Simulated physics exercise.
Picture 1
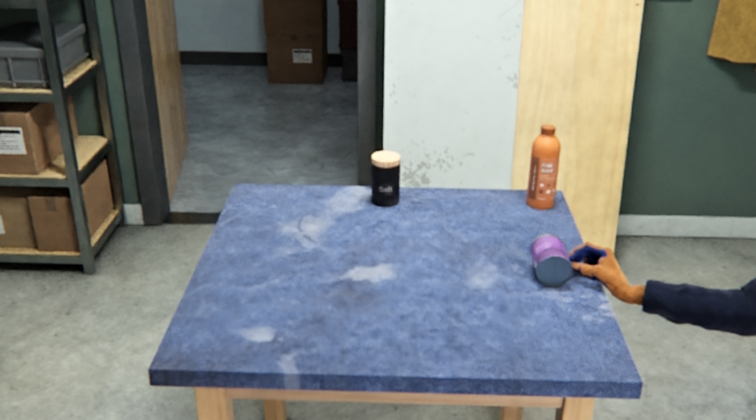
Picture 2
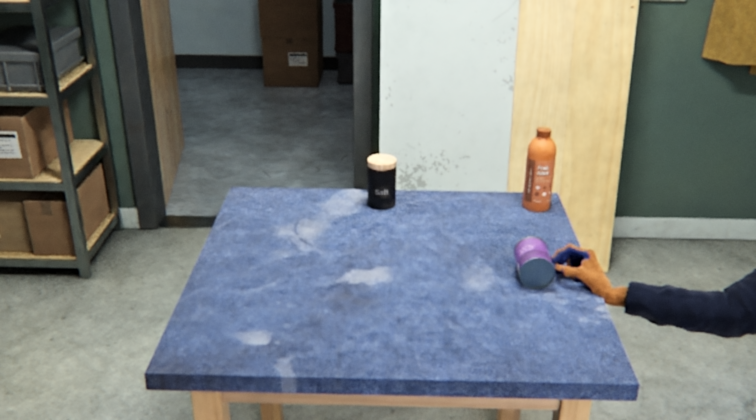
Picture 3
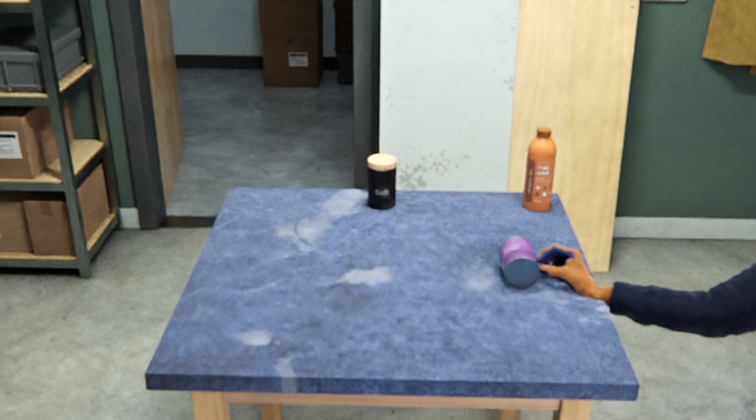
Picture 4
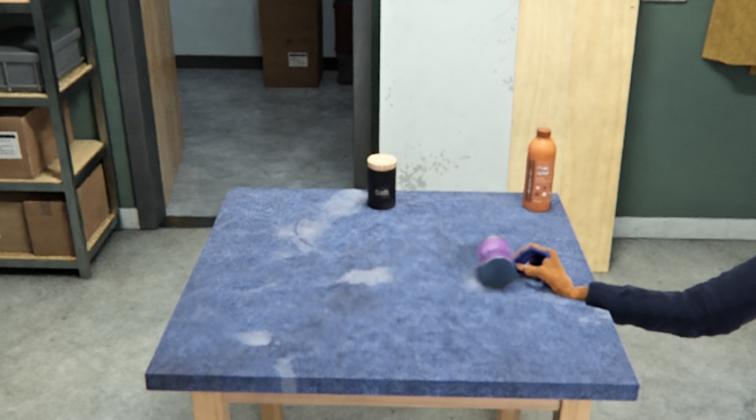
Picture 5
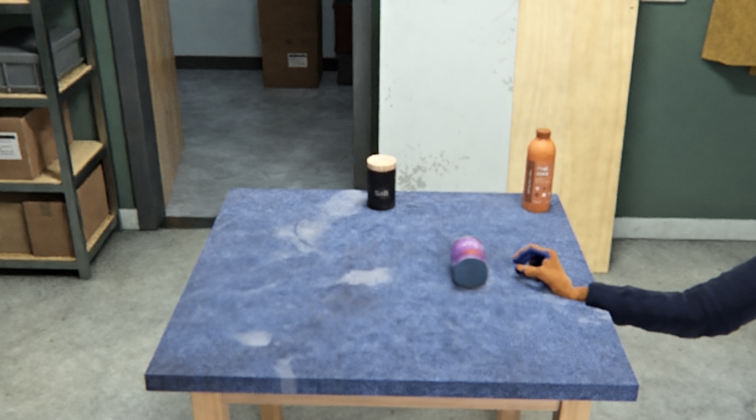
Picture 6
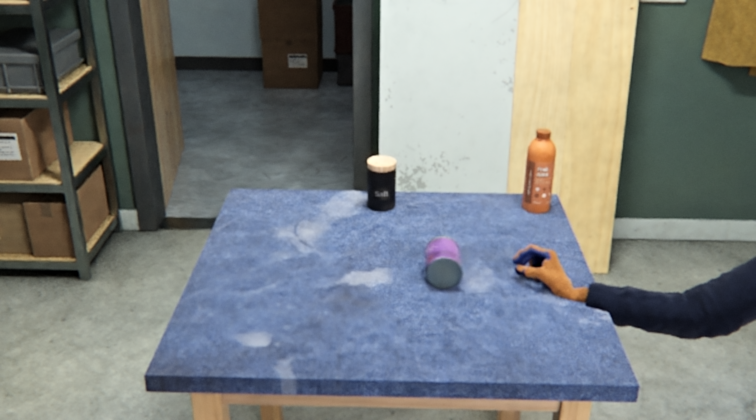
A purple tin lying on its side on a blue table moves left as a hand in a dark sleeve pushes it from the right. The tin leaves the fingertips and rolls farther left across the surface, while the hand stays behind and a black jar and an orange bottle stand still.
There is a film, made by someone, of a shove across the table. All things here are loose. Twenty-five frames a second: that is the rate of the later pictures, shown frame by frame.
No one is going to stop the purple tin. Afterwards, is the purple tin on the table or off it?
Goes off.
Then, 0.20 s after the last picture, purple tin rolled well along near (320, 260).
Then, 0.40 s after the last picture, purple tin rolled well along near (207, 258).
Then, 0.70 s after the last picture, purple tin now off the table.
Then, 0.90 s after the last picture, things are still on the move.
By the end, off the table, purple tin.
